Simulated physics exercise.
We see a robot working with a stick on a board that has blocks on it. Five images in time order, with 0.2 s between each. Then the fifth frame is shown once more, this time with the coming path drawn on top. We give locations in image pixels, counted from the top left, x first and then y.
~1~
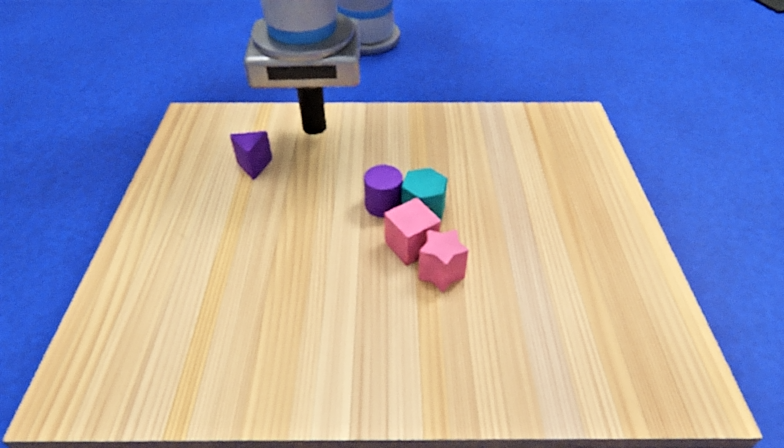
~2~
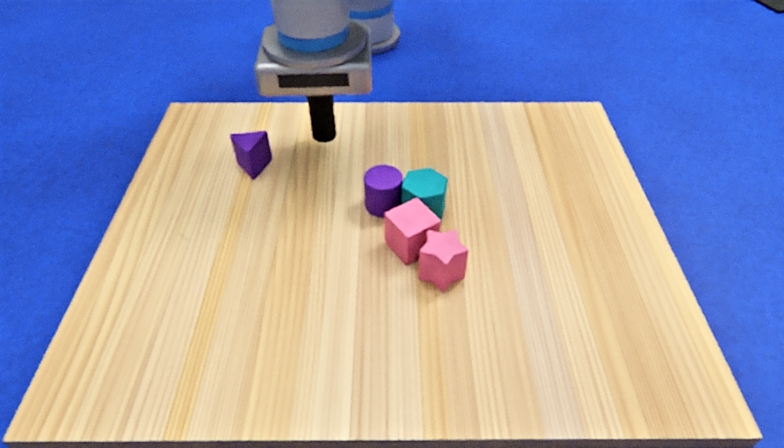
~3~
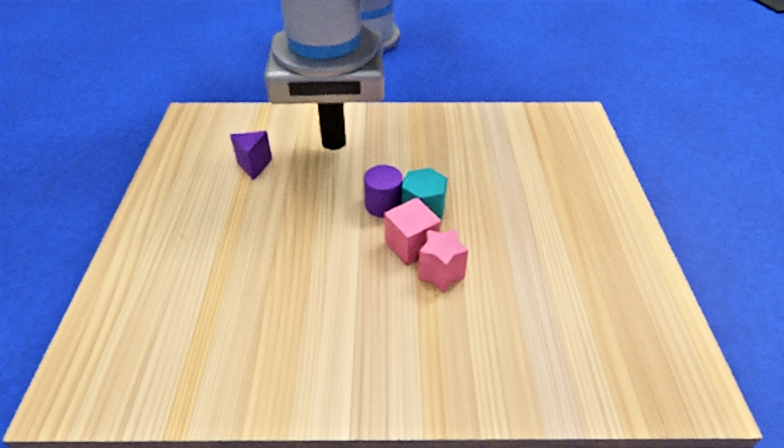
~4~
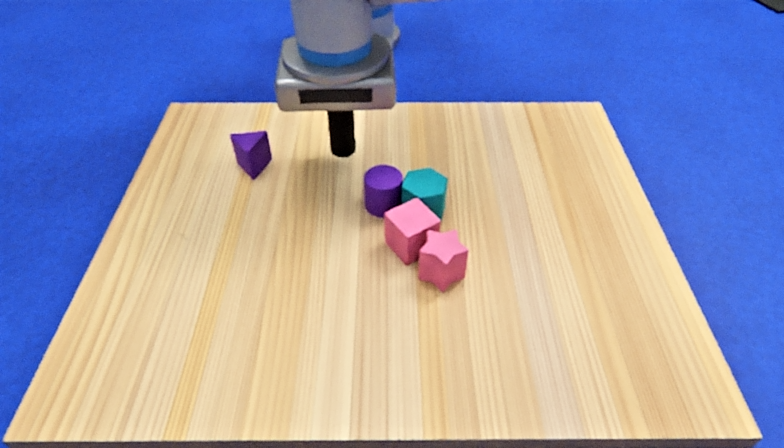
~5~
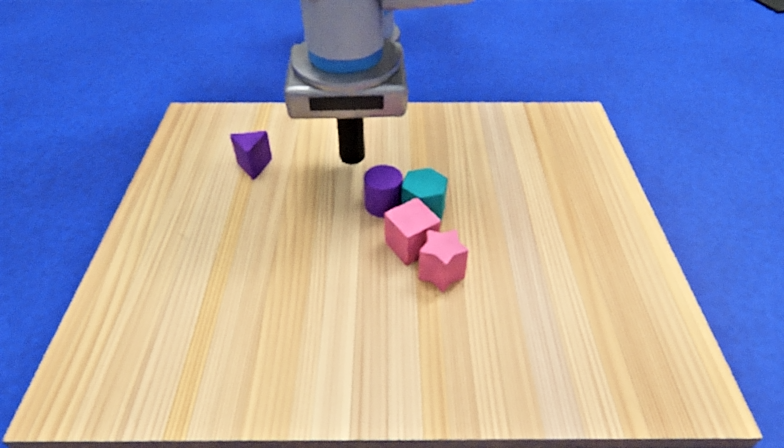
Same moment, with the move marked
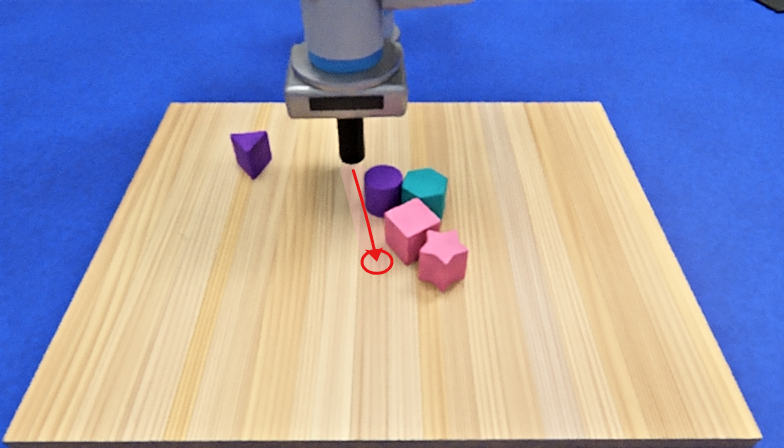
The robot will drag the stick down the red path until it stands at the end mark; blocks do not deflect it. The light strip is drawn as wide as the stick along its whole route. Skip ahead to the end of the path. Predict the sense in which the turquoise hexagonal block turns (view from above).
It makes a counterclockwise turn.
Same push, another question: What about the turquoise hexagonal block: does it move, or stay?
It does get moved.
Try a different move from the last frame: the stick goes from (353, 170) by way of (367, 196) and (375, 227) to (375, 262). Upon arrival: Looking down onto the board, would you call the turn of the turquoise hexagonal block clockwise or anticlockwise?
Spin direction: Counter-clockwise.
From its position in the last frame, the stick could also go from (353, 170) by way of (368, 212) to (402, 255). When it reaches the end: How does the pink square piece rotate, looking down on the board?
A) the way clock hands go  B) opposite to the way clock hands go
My answer is option A.
The line goes from (353, 170) to (377, 262).
What follows on the original path. One third of the way, stick at (360, 184); purple circle at (387, 181); turquoise hexagonal block at (429, 183).
Two thirds of the way, stick at (369, 214); purple circle at (403, 200); pink square piece at (425, 227), turned 20° clockwise; turquoise hexagonal block at (440, 184), turned 25° anticlockwise; pink star block at (452, 254), turned 15° anticlockwise.
At the end, stick at (377, 248); purple circle at (405, 201); pink square piece at (426, 228), turned 20° clockwise; turquoise hexagonal block at (440, 184), turned 25° anticlockwise; pink star block at (453, 255), turned 20° anticlockwise.
